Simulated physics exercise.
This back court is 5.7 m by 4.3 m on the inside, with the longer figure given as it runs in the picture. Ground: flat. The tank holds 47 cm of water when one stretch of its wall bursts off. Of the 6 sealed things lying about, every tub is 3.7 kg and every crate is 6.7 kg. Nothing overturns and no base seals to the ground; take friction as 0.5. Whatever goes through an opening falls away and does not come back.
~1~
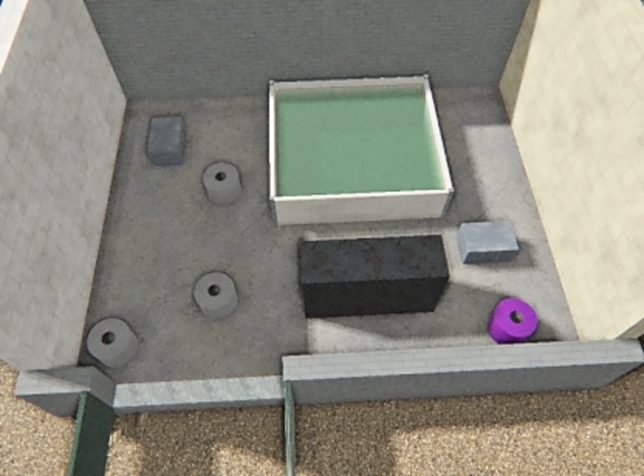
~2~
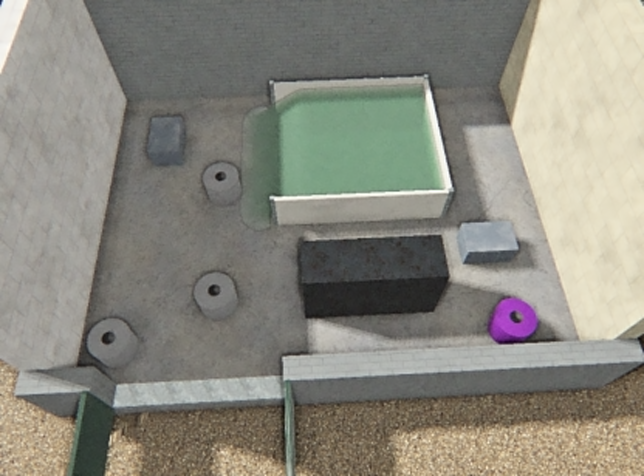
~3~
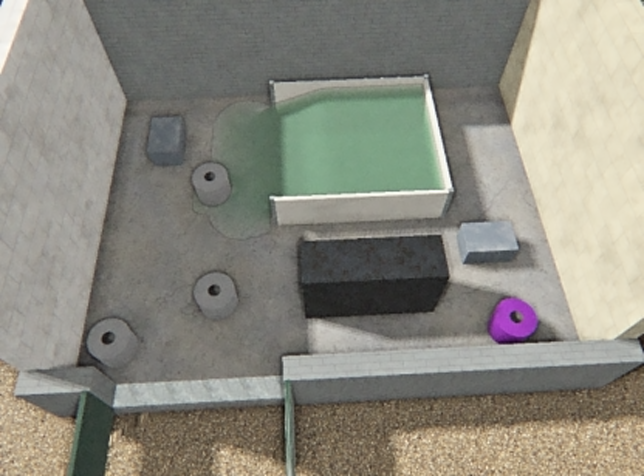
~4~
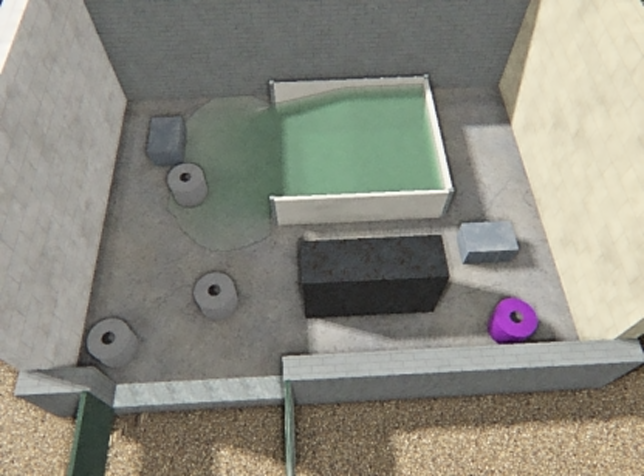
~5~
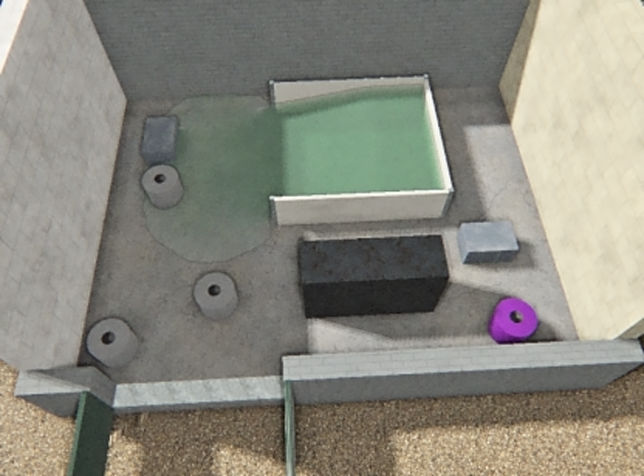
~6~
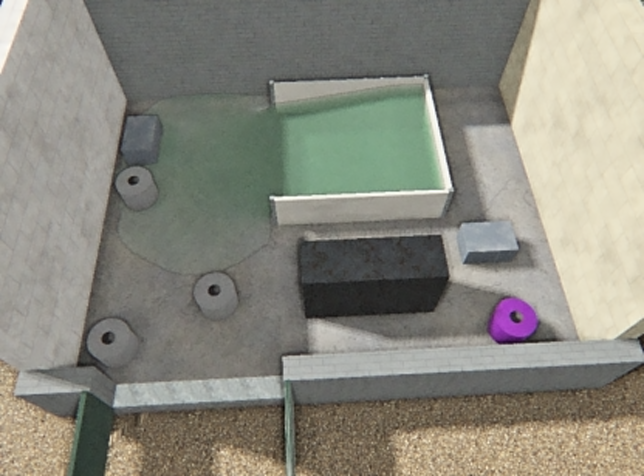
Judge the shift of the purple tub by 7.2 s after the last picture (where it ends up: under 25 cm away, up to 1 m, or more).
Well, as for the purple tub, it gets shoved a short way.
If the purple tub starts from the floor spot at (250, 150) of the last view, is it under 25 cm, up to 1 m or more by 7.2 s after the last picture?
Put there, it wanders off a long way.
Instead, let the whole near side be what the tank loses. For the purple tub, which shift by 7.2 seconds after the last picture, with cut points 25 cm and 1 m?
So, for the purple tub: It is carried a long way.
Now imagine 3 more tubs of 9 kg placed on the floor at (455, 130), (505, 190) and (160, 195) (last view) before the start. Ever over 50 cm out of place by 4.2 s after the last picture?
In order: Below it, below it, above it.
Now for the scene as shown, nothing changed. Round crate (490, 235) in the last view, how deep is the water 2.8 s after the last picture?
0 cm.
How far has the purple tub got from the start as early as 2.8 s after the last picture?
Some 0 cm from the start.
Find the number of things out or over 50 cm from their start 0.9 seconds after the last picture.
I count 2 of them.
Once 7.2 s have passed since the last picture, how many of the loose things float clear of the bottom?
I get 4.
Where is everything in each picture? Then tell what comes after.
In the first picture, the purple tub at (516, 317), on the bottom; water covers 4.0 m2; 0 of 6 have shifted.
In the second picture, the purple tub at (516, 317), on the bottom; water covers 5.0 m2; 0 of 6 have shifted.
In the third picture, the purple tub at (516, 317), on the bottom; 5.8 m2 under water; 1 of 6 have shifted.
In the fourth picture, the purple tub at (516, 317) rests on the ground; water covers 7.1 m2; 1 of 6 have shifted.
In the fifth picture, the purple tub at (516, 317), on the bottom; 8.2 m2 under water; 2 of 6 have shifted.
In the sixth picture, the purple tub at (516, 317), on the bottom; 9.4 m2 under water; 2 of 6 have shifted.
Then, 0.9 s after the last picture the purple tub is near (516, 317), 0.0 m from its start, aground; 0 of 6 are out; 2 afloat.
Then, 2.8 s after the last picture the purple tub is near (516, 317), 0.0 m from its start, aground; 2 of 6 are out; 1 afloat.
Then, 4.8 s after the last picture the purple tub is near (529, 316), 0.1 m from its start, aground; 2 of 6 are out; 2 afloat.
Then, 7.2 s after the last picture the purple tub is near (531, 269), 0.6 m from its start, afloat; 2 of 6 are out; 4 afloat.
